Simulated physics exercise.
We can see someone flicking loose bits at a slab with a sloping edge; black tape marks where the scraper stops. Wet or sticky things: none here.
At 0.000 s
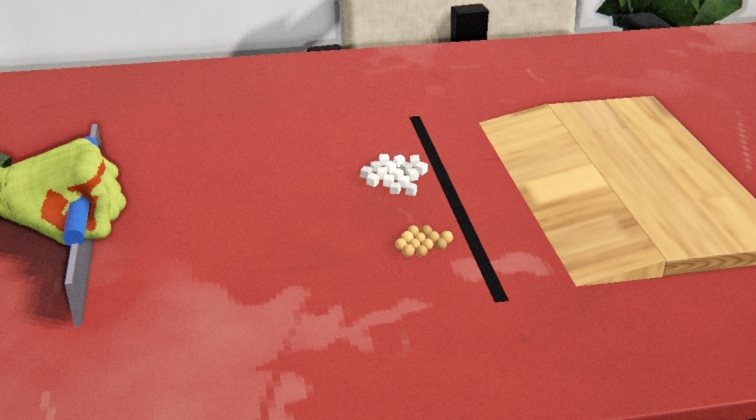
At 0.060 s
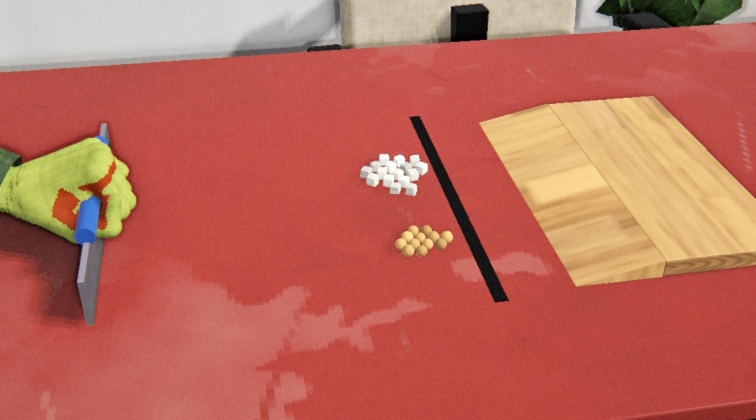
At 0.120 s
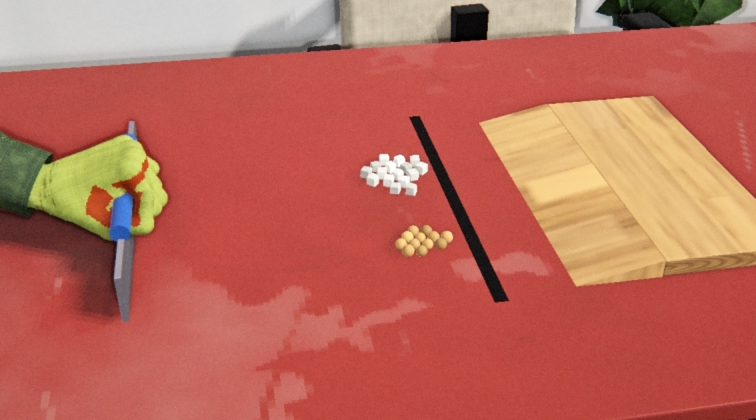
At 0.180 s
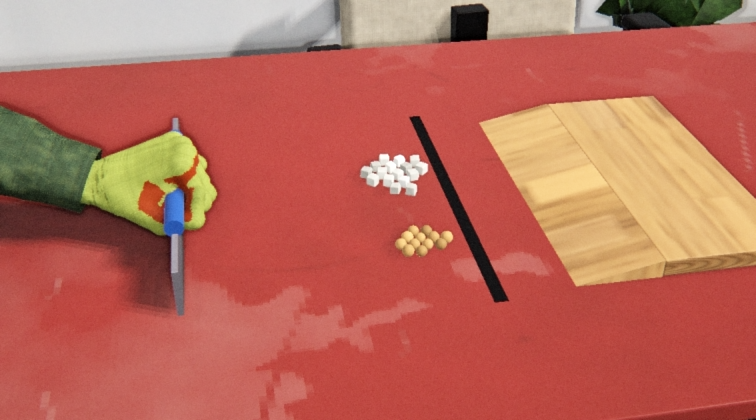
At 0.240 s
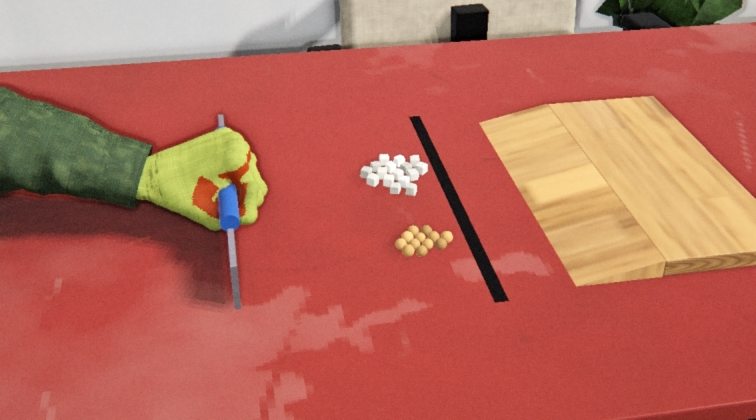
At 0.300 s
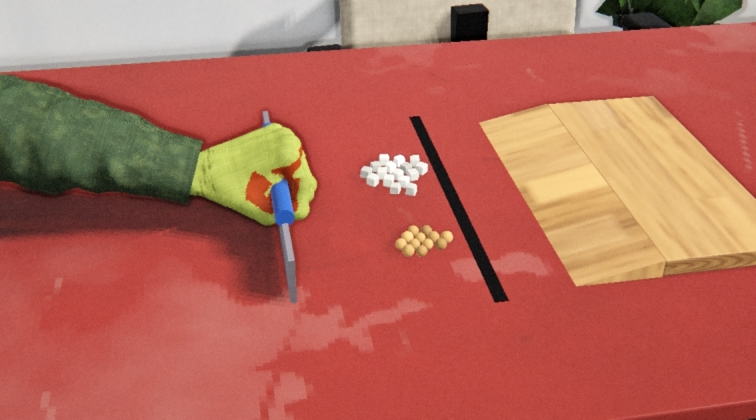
A gloved hand holding a scraper with a blue handle moved steadily rightward across a red table, nearing small white cubes and round tan beads that lay still beside a black strip and wooden slab.
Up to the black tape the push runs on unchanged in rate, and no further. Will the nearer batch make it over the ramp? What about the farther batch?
Result: The nearer batch makes it over, at least partly; the farther batch stays short of the top.
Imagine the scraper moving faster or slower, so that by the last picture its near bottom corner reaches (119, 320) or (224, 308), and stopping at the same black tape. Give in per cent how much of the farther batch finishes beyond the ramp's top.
0 % and 0 %.
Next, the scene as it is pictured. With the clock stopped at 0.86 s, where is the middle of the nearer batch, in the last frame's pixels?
(670, 215), roughly.
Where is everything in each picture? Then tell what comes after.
In the first frame, scraper near (75, 290), at rest; black tape near (418, 124); top of the ramp near (657, 248); nearer batch near (420, 238), a few round wooden beads; farther batch near (397, 175), a few sugar cubes.
In the second frame, scraper near (87, 289); farther batch near (397, 175).
In the third frame, scraper near (122, 285); nearer batch near (420, 238).
In the fourth frame, scraper near (178, 279); farther batch near (397, 175).
In the fifth frame, scraper near (234, 273); nearer batch near (420, 238).
In the sixth frame, scraper near (290, 268); black tape near (418, 124); top of the ramp near (657, 248); nearer batch near (420, 238); farther batch near (397, 175).
After 0.43 s, scraper still moving, near (386, 166); nearer batch the whole lot short of the ramp; farther batch the whole lot short of the ramp.
After 0.58 s, scraper stopped at the black tape; nearer batch near a quarter on the ramp, the bulk short of the ramp; farther batch the whole lot short of the ramp.
After 0.86 s, scraper stopped at the black tape; nearer batch the whole lot past the top; farther batch near half on the ramp, near half short of the ramp.
In the end (1.8 s), scraper stopped at the black tape; nearer batch the whole lot past the top; farther batch none at all past the top, near half on the ramp, near half short of the ramp.
